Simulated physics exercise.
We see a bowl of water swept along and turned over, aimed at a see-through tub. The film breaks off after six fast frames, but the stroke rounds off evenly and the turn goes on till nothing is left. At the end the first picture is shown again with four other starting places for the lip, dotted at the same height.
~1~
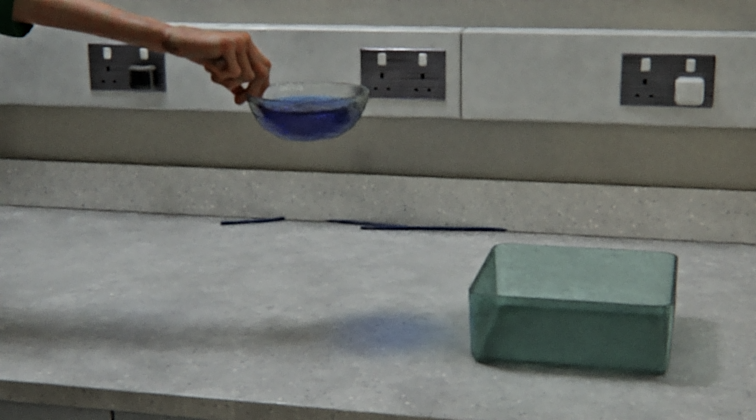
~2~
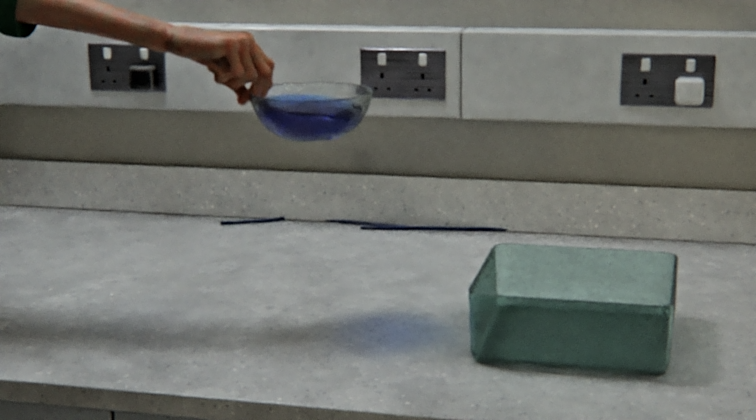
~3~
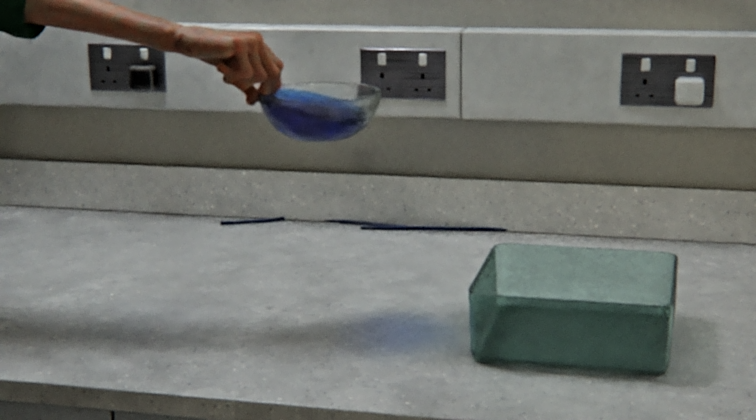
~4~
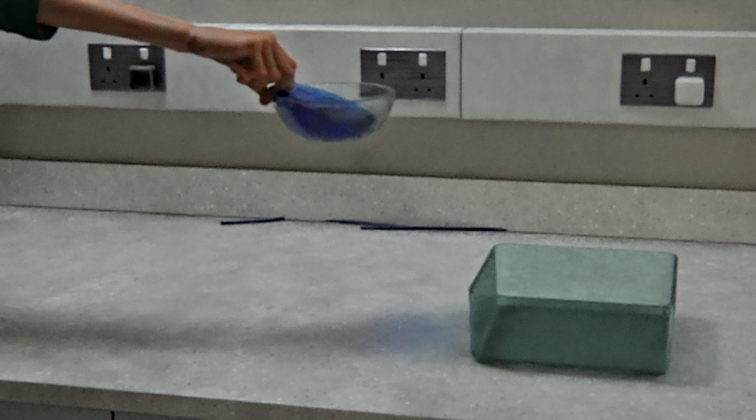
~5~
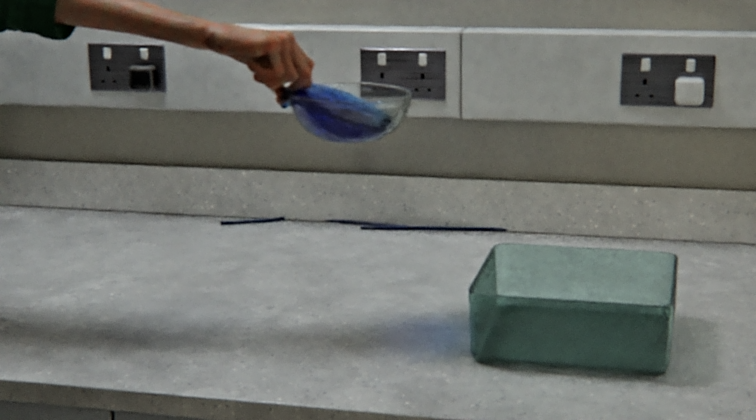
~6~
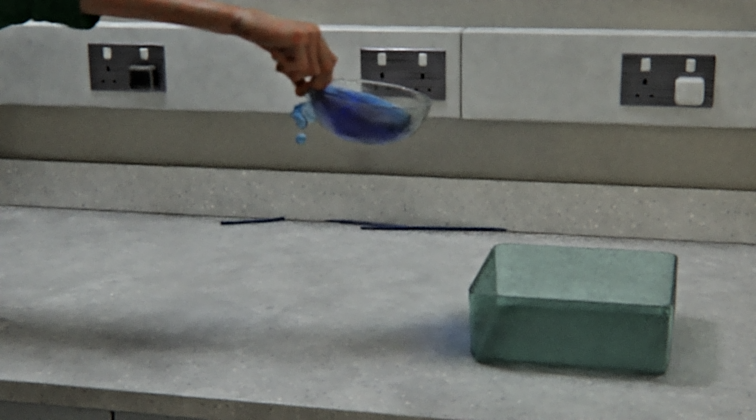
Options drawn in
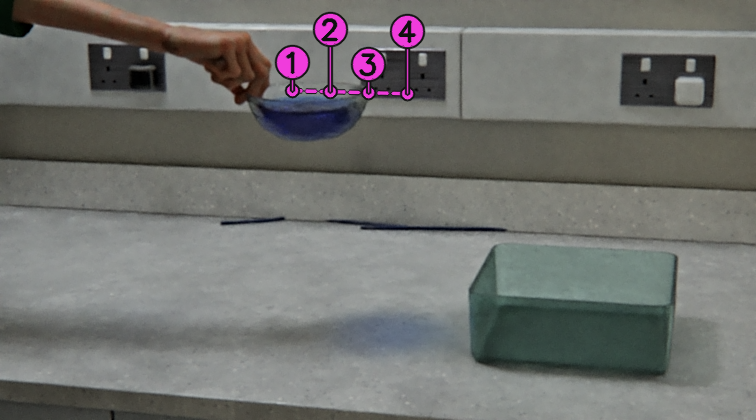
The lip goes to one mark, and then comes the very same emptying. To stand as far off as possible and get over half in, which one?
That is dot 2.
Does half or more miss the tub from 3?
No, not at all.
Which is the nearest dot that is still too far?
The answer is 1.
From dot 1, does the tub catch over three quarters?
No.
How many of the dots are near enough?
Three.
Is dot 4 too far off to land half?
No, that is safe.
On the marked copy, 1 at (292, 90); 2 at (330, 91); 3 at (368, 92); 4 at (407, 93).
With 1, about 35 % lands in the tub, 56 % falls short and 9 % goes beside or beyond.
With 2, about 64 % lands in the tub, 23 % falls short and 12 % goes beside or beyond.
With 3, about 72 % lands in the tub, 11 % falls short and 18 % goes beside or beyond.
With 4, about 80 % lands in the tub, 11 % falls short and 9 % goes beside or beyond.
